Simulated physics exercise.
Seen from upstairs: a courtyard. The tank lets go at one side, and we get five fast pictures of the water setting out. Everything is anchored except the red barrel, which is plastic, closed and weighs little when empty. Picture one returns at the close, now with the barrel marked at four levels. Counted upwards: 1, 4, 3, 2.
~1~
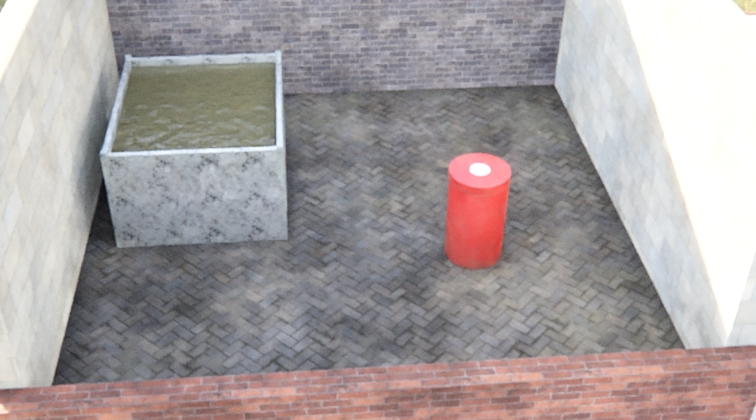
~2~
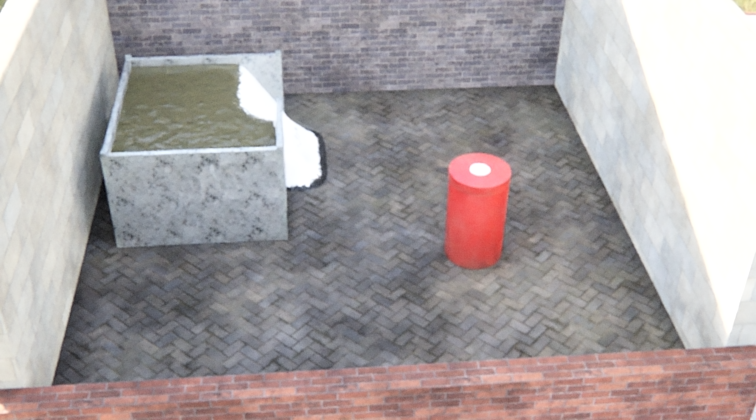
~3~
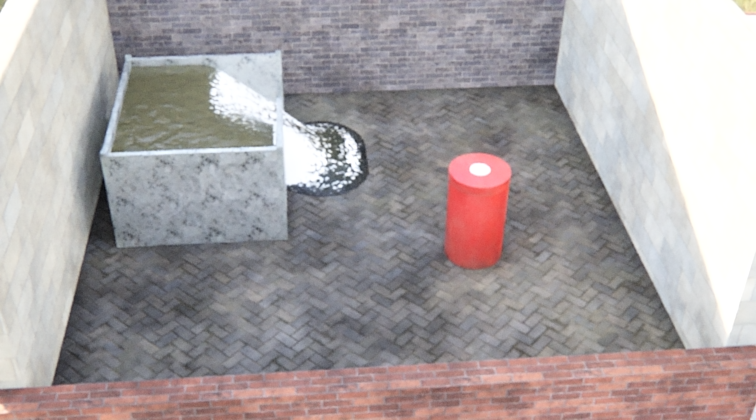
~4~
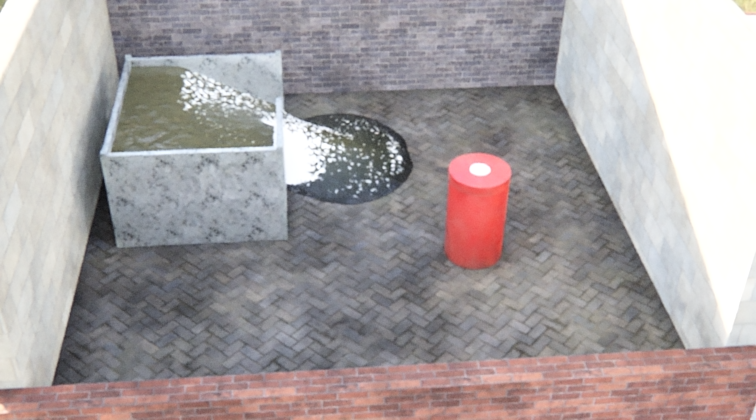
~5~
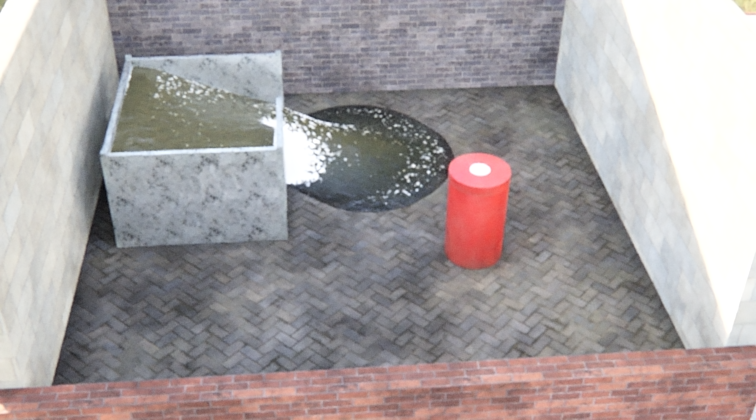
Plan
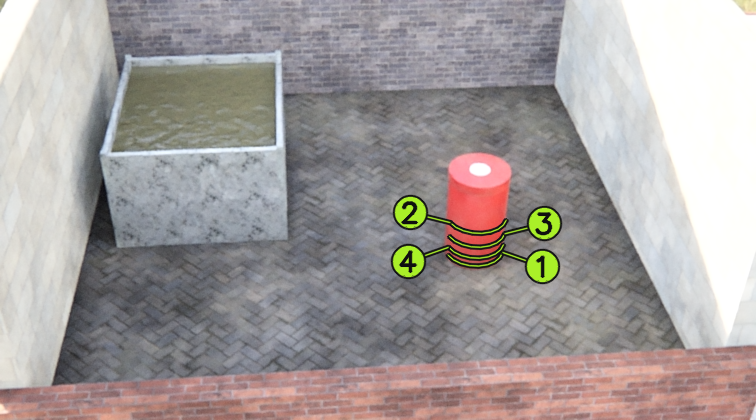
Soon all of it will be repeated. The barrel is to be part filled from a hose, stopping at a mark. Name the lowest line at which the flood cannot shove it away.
Level 3 just does it.
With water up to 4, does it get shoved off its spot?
Yes.
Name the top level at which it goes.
4.
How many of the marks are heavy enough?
Two of the four.
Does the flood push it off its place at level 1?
Yes.
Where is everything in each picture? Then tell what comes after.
Lid of the red barrel at (480, 170); tank full, its middle at (199, 107), in the first frame.
In the second frame, 2 % of the ground under water, its edge towards the barrel at (314, 167).
In the third frame, 5 % of the ground under water, its edge towards the barrel at (352, 179).
In the fourth frame, 8 % of the ground under water, its edge towards the barrel at (373, 193).
Lid of the red barrel at (480, 170); 12 % of the ground under water, its edge towards the barrel at (412, 195), in the fifth frame.
In lime, 1 at (478, 266); 2 at (481, 233); 3 at (480, 247); 4 at (479, 258); from the bottom up 1, 4, 3, 2.
Choosing 1, it is pushed about 5 times its own width away.
Choosing 2, it does not move.
Choosing 3, it does not move.
Choosing 4, it is pushed about half its own width away.
